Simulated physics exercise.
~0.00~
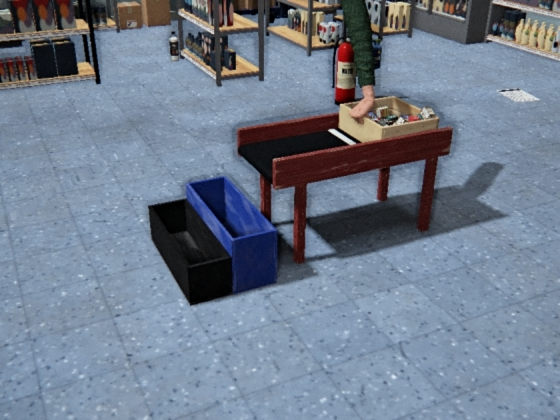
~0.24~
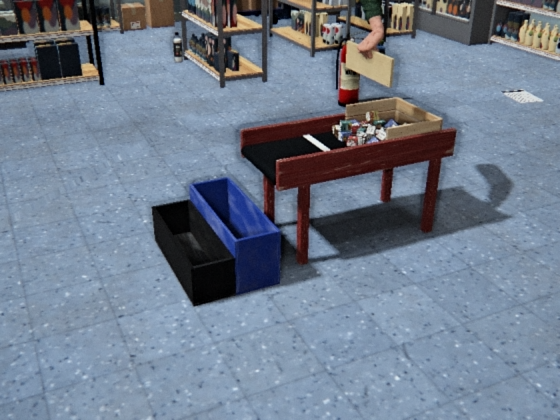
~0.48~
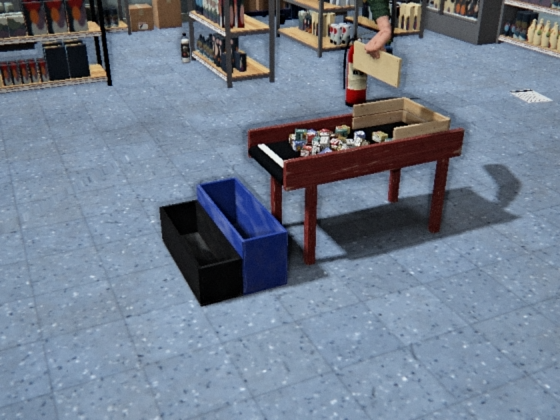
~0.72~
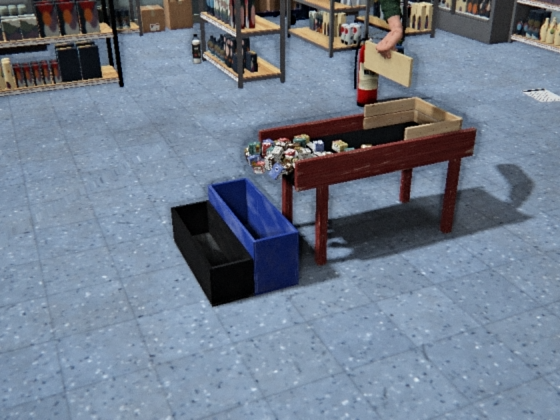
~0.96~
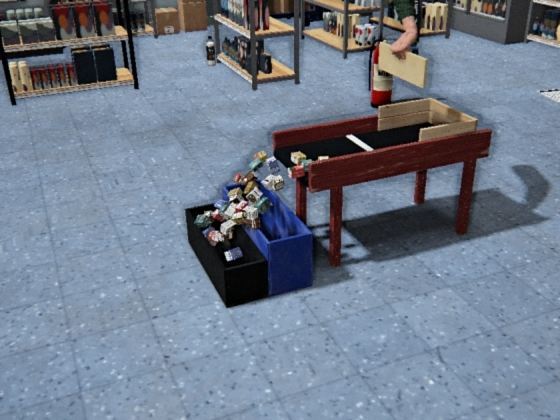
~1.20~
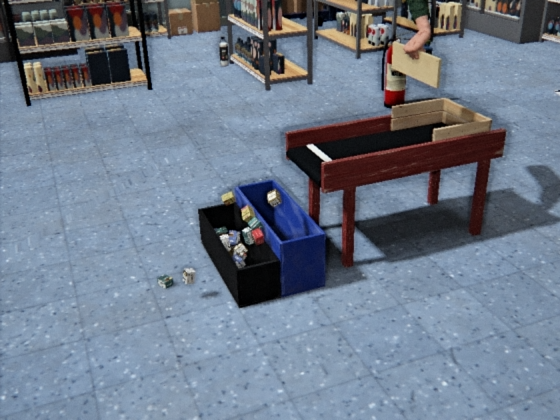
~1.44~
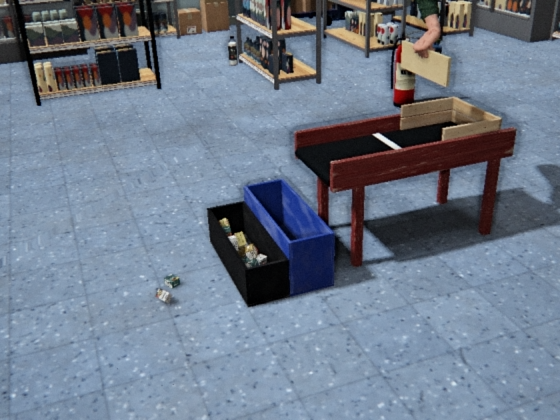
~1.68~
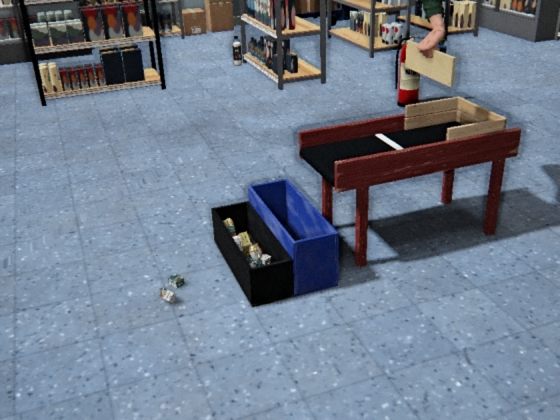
Small cartons riding a red-sided belt after a hand lifts the gate, flying over a blue box into a black tub, two landing beyond.
